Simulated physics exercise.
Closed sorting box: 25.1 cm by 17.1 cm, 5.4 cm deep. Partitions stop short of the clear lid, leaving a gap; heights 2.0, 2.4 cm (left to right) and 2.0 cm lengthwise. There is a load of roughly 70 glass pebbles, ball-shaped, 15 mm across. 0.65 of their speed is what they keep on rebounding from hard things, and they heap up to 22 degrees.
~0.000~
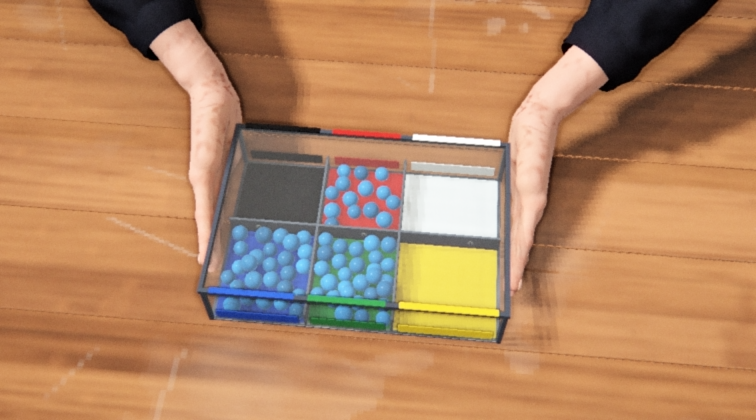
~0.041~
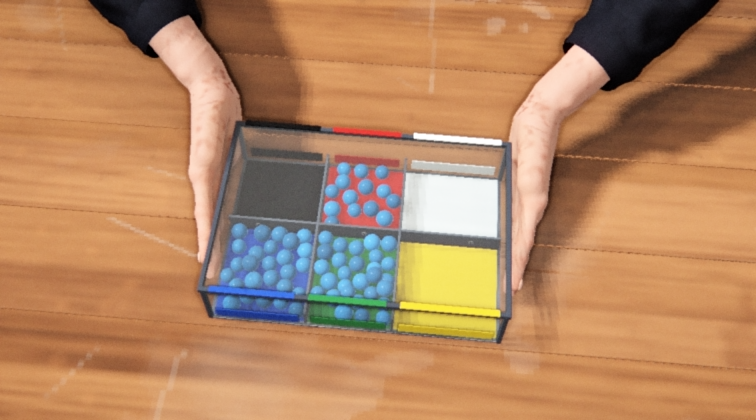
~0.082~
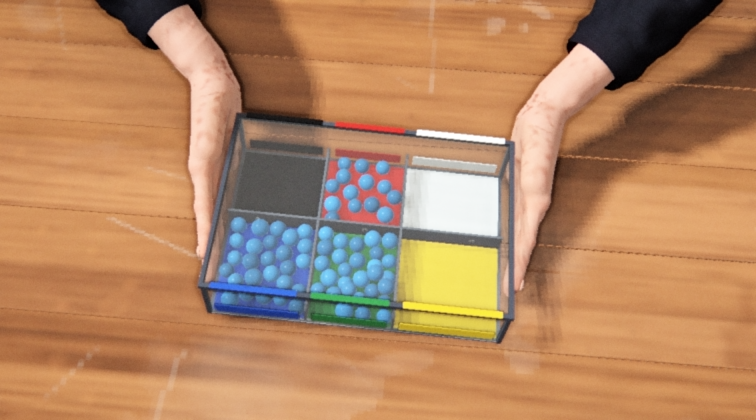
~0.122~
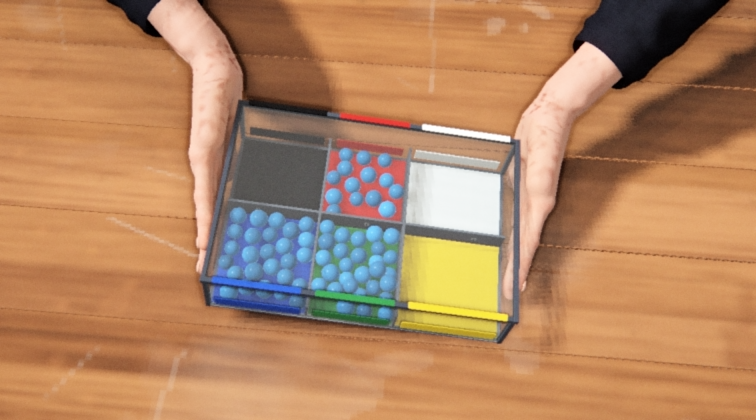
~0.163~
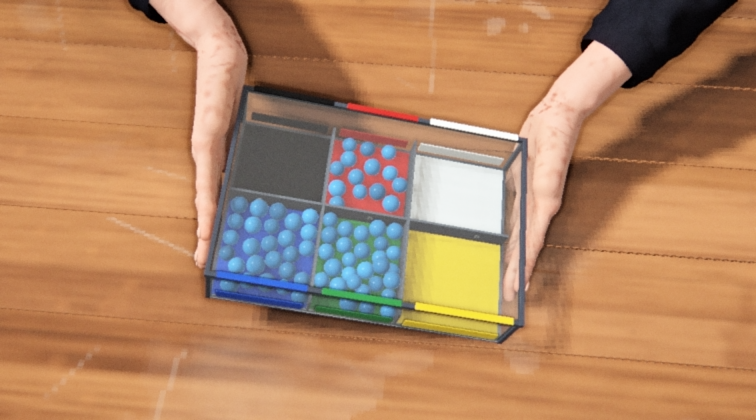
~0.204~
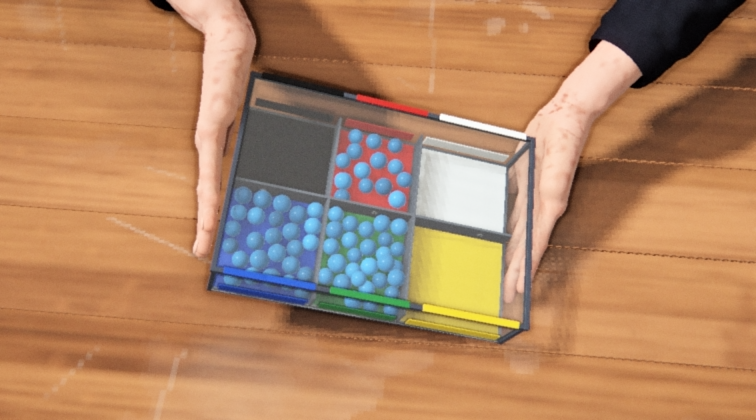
A clear, lidded box with colored compartments, held between two hands on a wooden surface, tilted slightly so its right front corner dipped, while the blue balls shifted a little within the red, blue and green sections.
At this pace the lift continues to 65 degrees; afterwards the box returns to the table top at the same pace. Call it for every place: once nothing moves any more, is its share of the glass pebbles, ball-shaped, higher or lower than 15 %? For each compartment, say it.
Final shares: Red higher, blue higher, green higher, yellow lower, white lower, black lower.
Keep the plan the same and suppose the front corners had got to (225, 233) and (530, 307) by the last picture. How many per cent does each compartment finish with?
Result - red: 20 %; blue: 30 %; green: 45 %; yellow: 5 %; white: 5 %; black: 0 %.
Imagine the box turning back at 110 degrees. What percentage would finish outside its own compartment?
90 percent.
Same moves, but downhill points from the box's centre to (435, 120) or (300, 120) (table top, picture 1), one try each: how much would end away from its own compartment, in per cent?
The share comes to about 10 in a hundred, then about 5 in a hundred.
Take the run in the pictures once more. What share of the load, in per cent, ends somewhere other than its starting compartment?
Estimate: Some 5 %.
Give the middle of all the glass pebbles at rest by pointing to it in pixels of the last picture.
My guess is close to (344, 271).
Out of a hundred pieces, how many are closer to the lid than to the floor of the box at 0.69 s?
I'd put it at some 0 percent.
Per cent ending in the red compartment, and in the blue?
Red: 20; blue: 35.
After 0.69 s, tilt 64 degrees; red 20 %, blue 40 %, green 40 %.
After 1.02 s, tilt 26 degrees; red 20 %, blue 40 %, green 40 %.
After 1.44 s, tilt 0 degrees; red 20 %, blue 35 %, green 40 %.
By 1.7 s all is still; red 20 %, blue 35 %, green 40 %, yellow 0 %, white 0 %, black 0 %.
